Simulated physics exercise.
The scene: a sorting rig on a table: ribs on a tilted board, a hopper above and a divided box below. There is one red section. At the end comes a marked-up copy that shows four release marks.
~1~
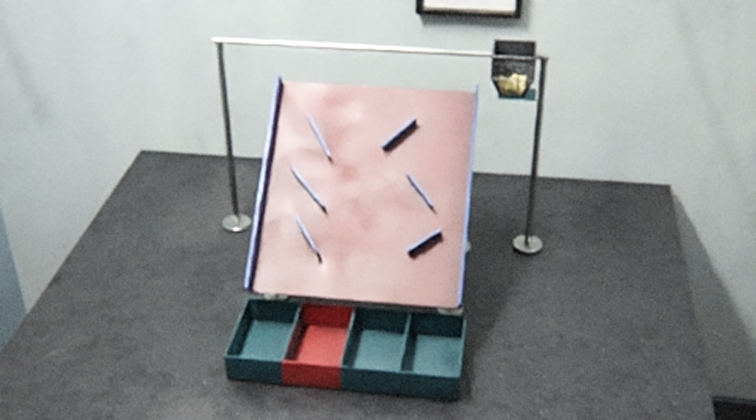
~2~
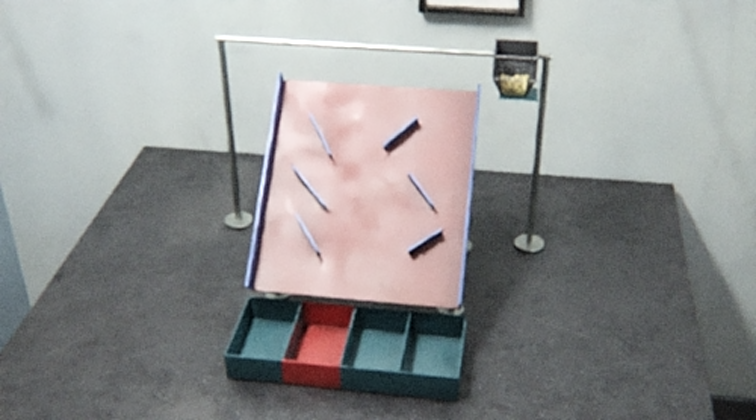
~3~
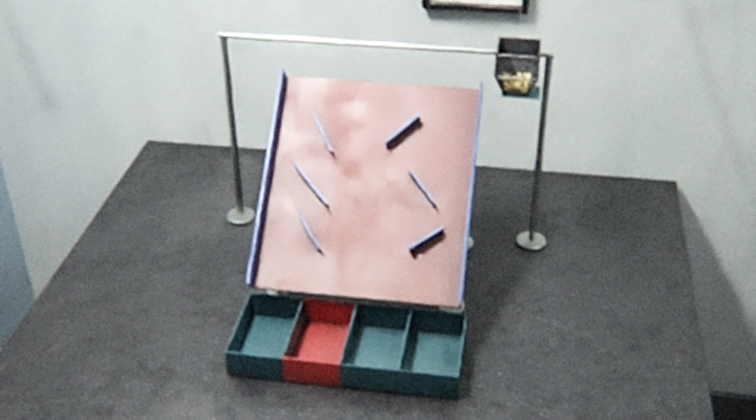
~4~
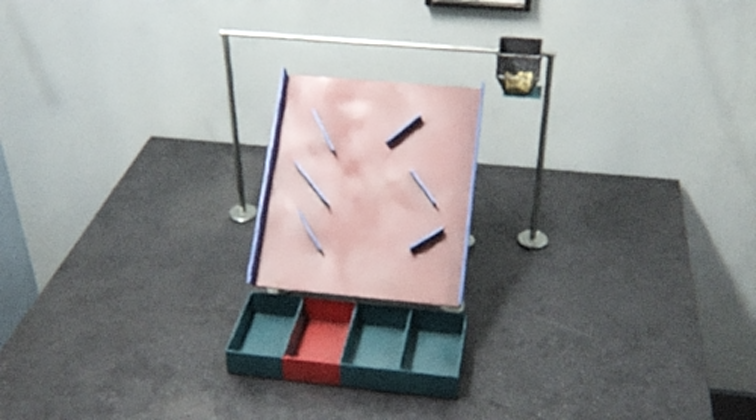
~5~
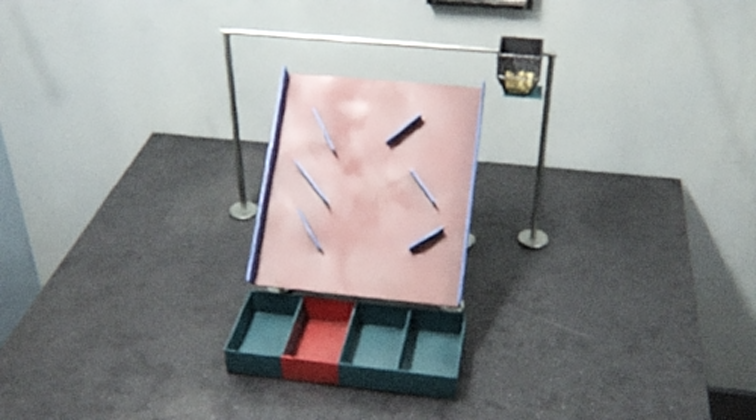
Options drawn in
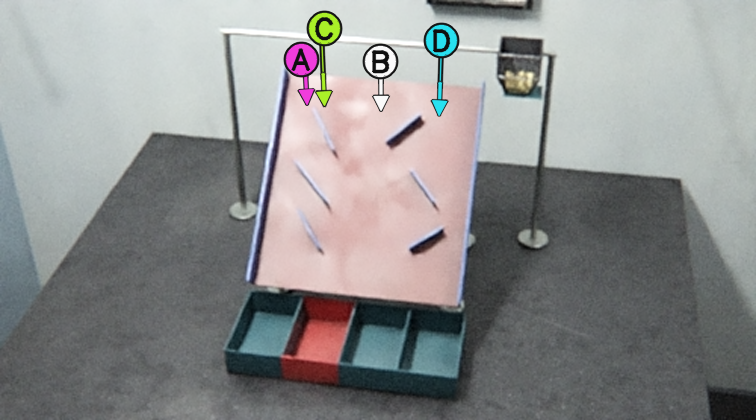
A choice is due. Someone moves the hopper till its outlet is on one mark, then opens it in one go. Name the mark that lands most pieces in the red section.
B is best.
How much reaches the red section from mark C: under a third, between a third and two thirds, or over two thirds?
Under a third.
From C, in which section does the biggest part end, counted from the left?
It is the third one.
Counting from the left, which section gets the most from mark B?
The second.
On the marked copy, mark A meets the board at (306, 99); mark B meets the board at (381, 105); mark C meets the board at (324, 100); mark D meets the board at (439, 110).
Choosing A, none in the red section, nearly all in other sections.
Choosing B, most in the red section, a small part in other sections, a stray few outside the box.
Choosing C, a small part in the red section, nearly all in other sections.
Choosing D, a stray few in the red section, nearly all in other sections.
